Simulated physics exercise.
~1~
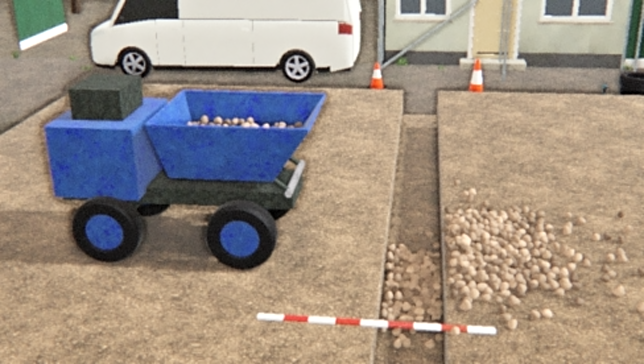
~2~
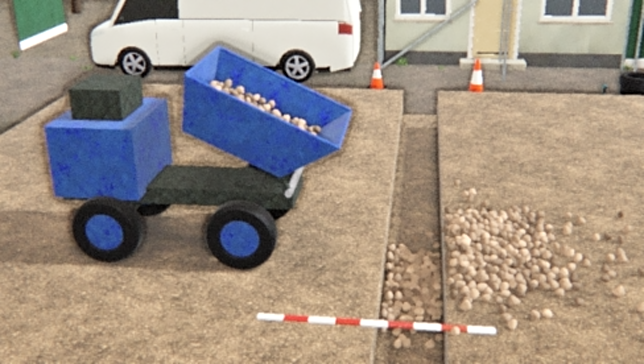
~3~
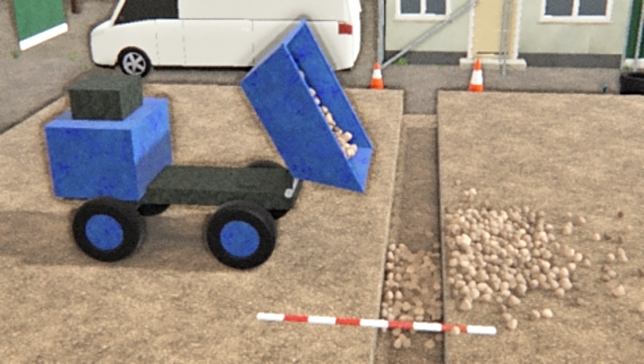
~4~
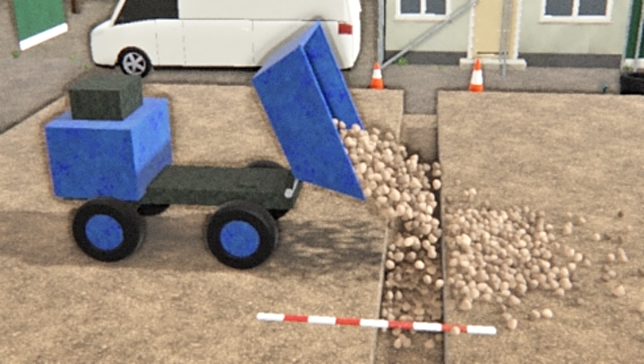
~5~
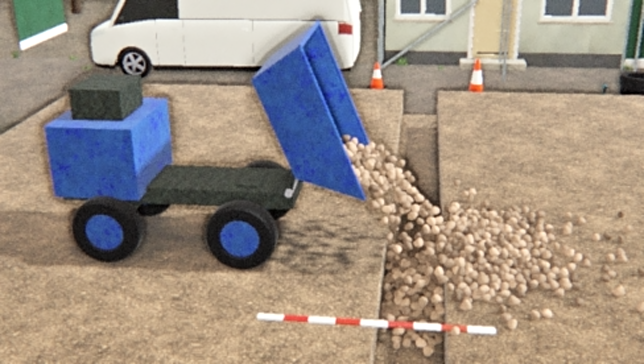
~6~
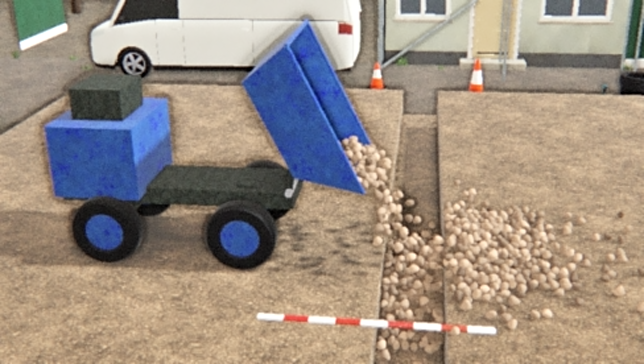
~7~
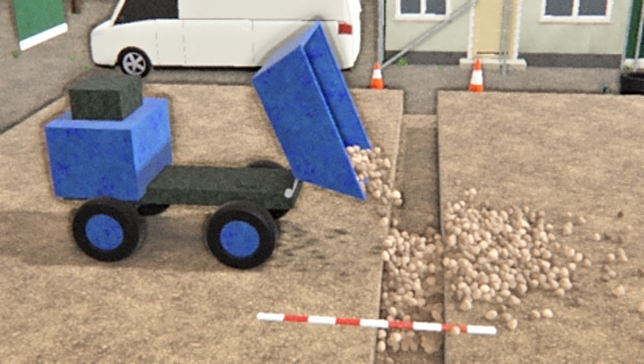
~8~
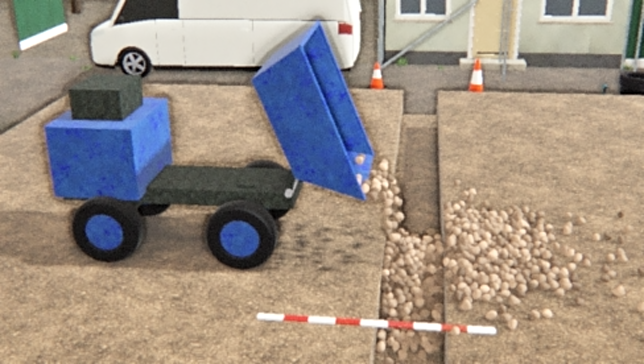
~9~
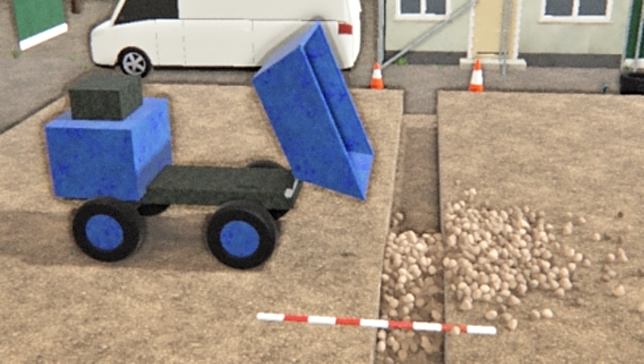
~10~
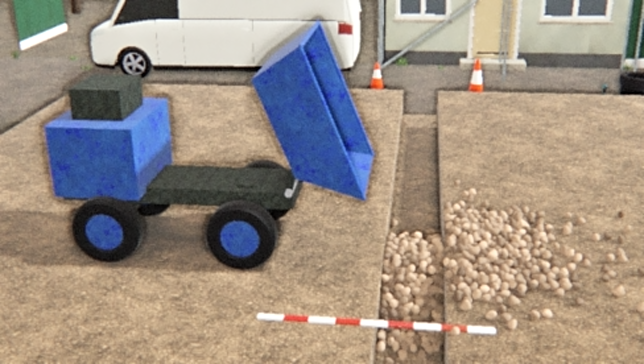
A blue dumper with a dark seat block stands at left on a bare dirt site, seen from above and to the side, its skip holding pale round stones. Ahead of it a straight trench runs away from the viewer, with loose stones already in it and scattered beyond, a red-and-white staff lying across, and a white van, two cones and a building behind. The skip tips steeply forward, and the stones pour out in a thick stream into the trench. It jerks back and forward, shaking out the last stones. Finally the skip stays raised and empty, with more stones heaped in the trench.
